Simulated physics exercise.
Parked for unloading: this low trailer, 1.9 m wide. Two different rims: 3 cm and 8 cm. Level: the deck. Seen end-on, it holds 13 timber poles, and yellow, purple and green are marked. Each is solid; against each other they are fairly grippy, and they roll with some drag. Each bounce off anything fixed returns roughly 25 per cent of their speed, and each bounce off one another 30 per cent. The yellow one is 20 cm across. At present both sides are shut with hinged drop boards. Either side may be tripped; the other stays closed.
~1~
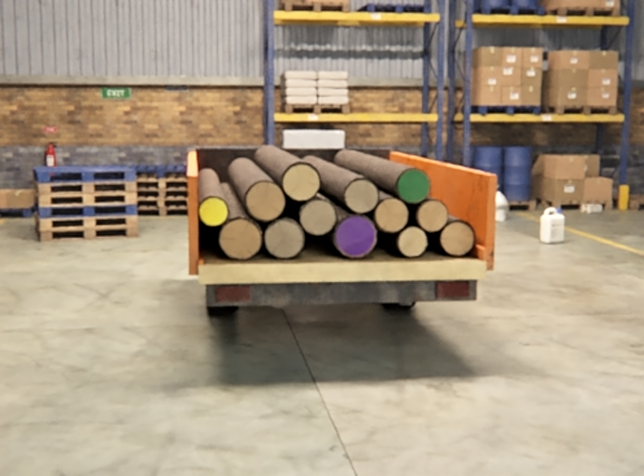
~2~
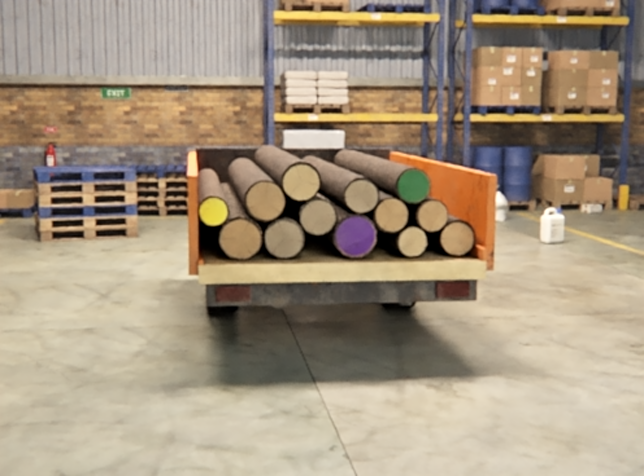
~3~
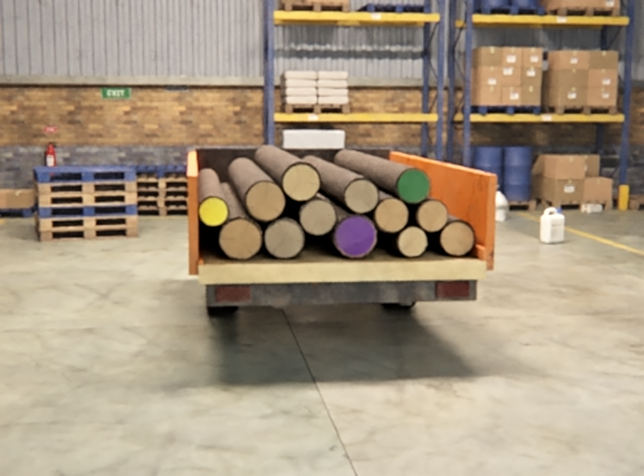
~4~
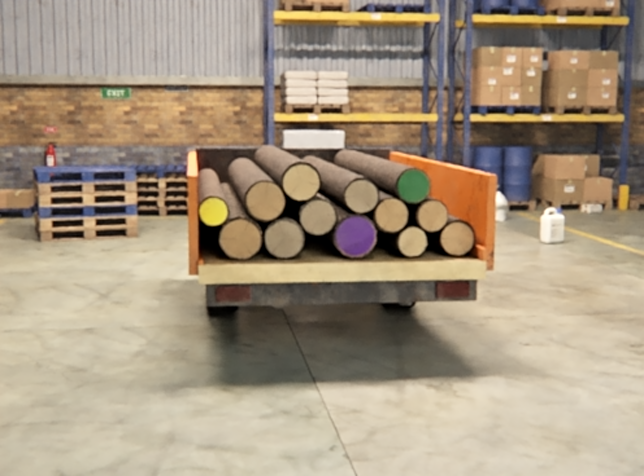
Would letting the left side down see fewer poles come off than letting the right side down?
Most likely the right is the better pick.
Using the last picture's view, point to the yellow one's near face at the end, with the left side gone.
(52, 355).
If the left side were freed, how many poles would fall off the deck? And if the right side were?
Left freed: 2; right freed: 0.
Side on the left freed, after 0.8 s, yellow is down on the left; purple is on the deck, 85 cm from the right edge; green is up on others, 45 cm from the right edge; 1 off so far.
Side on the left freed, at the end, yellow is down on the left; purple is on the deck, 85 cm from the right edge; green is up on others, 45 cm from the right edge; 2 off so far.
Side on the right freed, after 0.6 s, yellow is up on others, 10 cm from the left edge; purple is on the deck, 85 cm from the right edge; green is up on others, 45 cm from the right edge; 0 off so far.
Side on the right freed, at the end, yellow is up on others, 10 cm from the left edge; purple is on the deck, 85 cm from the right edge; green is up on others, 45 cm from the right edge; 0 off so far.
